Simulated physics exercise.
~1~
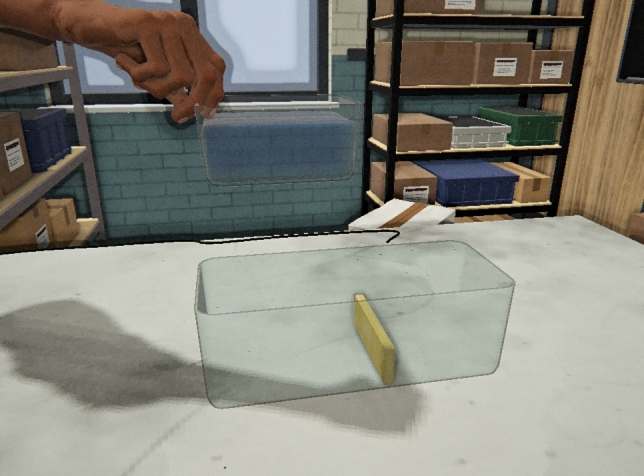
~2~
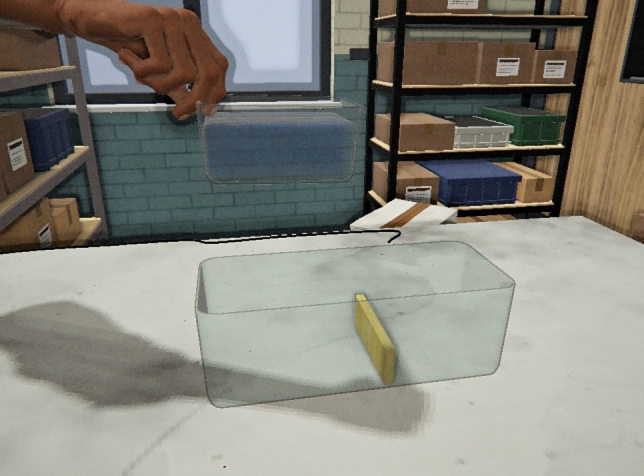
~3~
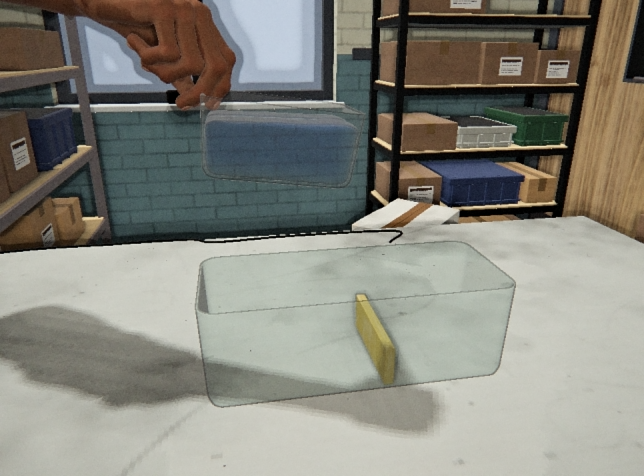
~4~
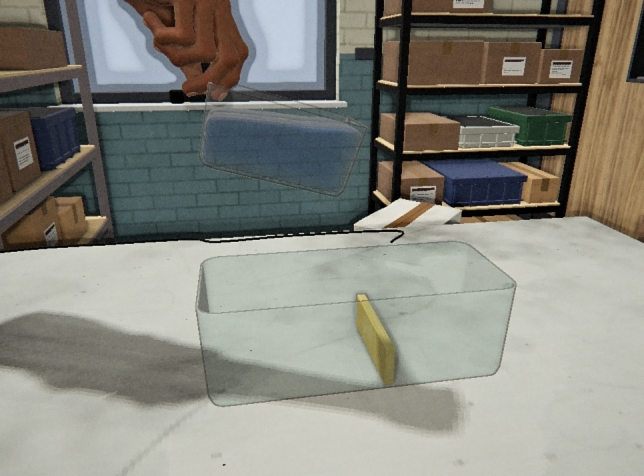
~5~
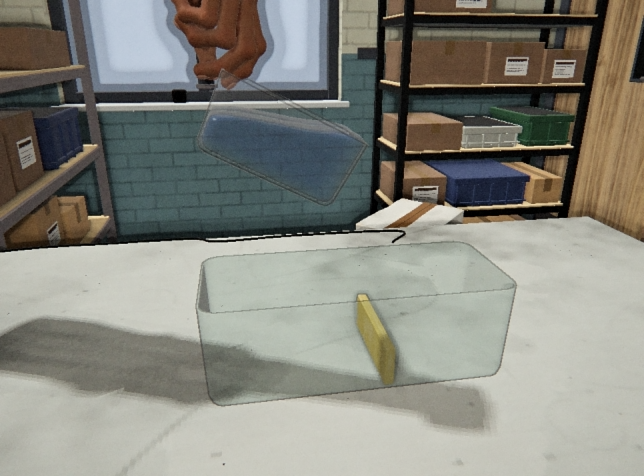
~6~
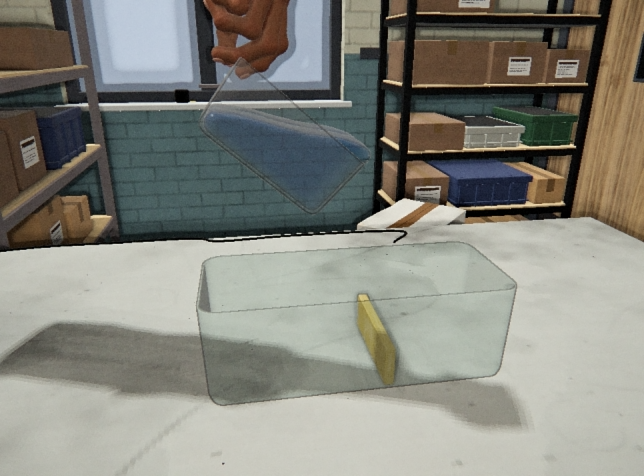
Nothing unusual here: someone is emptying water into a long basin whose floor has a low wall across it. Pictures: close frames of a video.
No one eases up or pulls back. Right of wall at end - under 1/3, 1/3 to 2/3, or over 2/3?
1/3 to 2/3.
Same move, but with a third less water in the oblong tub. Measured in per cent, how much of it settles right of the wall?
Best guess: Around 35 %.
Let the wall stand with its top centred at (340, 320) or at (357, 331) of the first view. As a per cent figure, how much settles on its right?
Roughly 75 % and 50 %.
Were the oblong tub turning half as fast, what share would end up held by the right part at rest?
Roughly 65 %.
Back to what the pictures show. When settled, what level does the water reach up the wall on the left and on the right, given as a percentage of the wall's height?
Left side 30 percent, right side 40 percent.
A moment on, the oblong tub is tipped right over and 10 per cent is still to pour, 7 is left of the wall and 38 right of it.
Next, the oblong tub is tipped right over and 2 per cent is still to pour, 34 is left of the wall and 45 right of it.
Then the oblong tub is tipped right over and 0 per cent is still to pour, 39 is left of the wall and 45 right of it.
Later the oblong tub is tipped right over and 0 per cent is still to pour, 45 is left of the wall and 48 right of it.
Finally, 45 per cent lies left of the wall, 47 right of it and 7 outside.
